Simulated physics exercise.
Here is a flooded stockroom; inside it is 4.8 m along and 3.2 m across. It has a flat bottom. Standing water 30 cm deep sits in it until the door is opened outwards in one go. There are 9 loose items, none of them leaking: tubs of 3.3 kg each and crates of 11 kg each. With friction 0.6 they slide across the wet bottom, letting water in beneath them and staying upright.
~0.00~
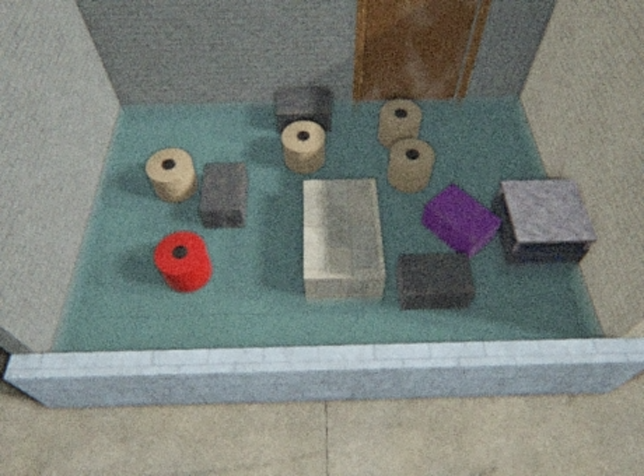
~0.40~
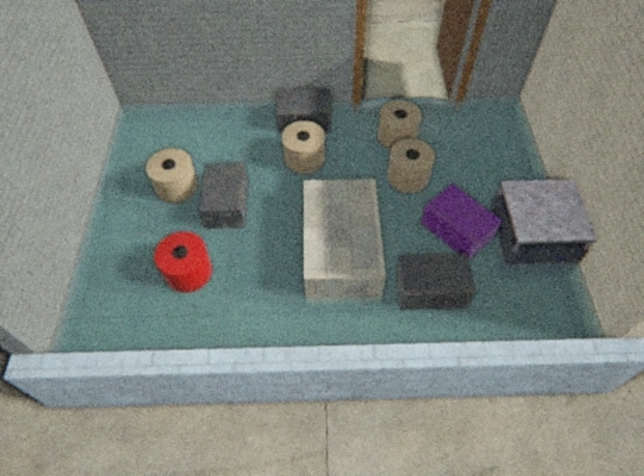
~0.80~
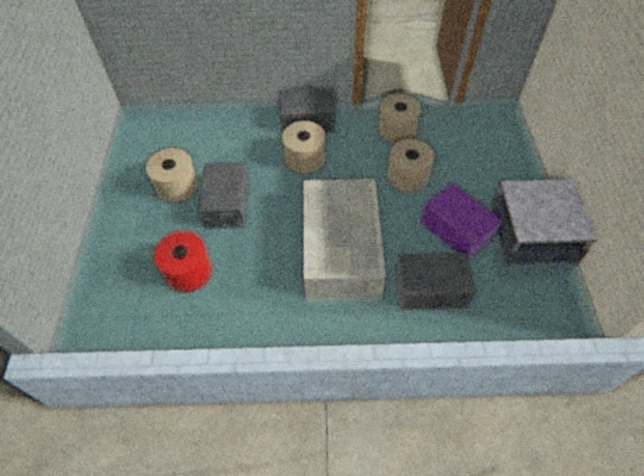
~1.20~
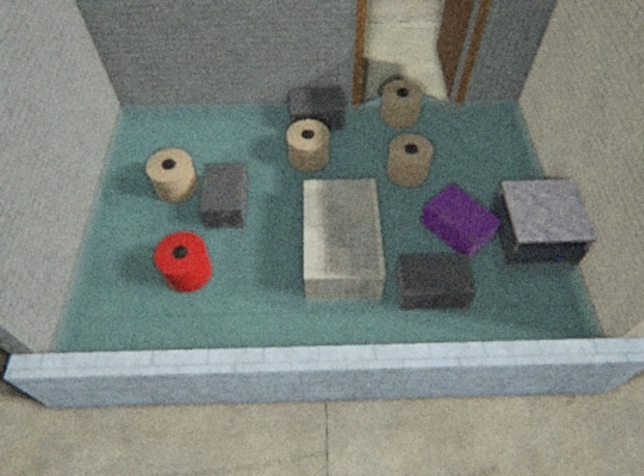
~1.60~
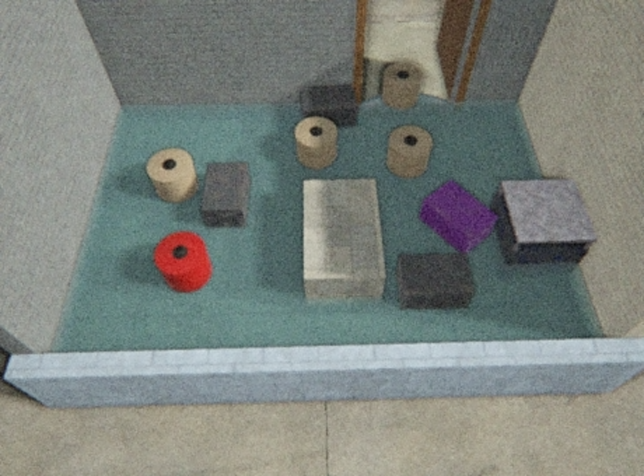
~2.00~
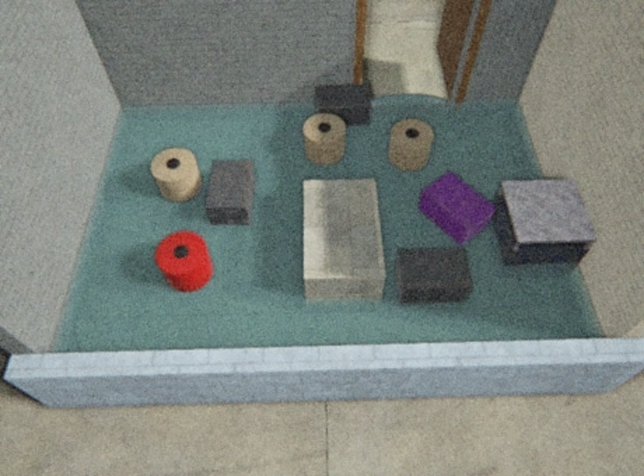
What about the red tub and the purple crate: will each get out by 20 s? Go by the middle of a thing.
The red tub is still inside, and the purple crate makes it out.
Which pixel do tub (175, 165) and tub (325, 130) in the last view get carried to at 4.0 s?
They should sit about (196, 151) and (391, 98) in the last view.
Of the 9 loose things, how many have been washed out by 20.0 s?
8 by that time.
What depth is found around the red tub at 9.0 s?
Around 19 cm.
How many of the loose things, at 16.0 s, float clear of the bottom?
The count is 1.
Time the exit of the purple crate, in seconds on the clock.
It gets out at about 7.5 s.
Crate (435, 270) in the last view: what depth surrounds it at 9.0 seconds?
Around 19 centimetres.
After 4.0 s the red tub is near (198, 240), 0.2 m from its start, afloat; the purple crate is near (464, 146), 0.9 m from its start, afloat; 2 of 9 are out; 7 afloat.
After 9.0 s the red tub is near (220, 222), 0.5 m from its start, afloat; the purple crate has gone out; 6 of 9 are out; 3 afloat.
After 16.0 s the red tub is near (260, 196), 1.0 m from its start, afloat; the purple crate has gone out; 8 of 9 are out; 1 afloat.
After 20.0 s the red tub is near (279, 176), 1.3 m from its start, afloat; the purple crate has gone out; 8 of 9 are out; 1 afloat.
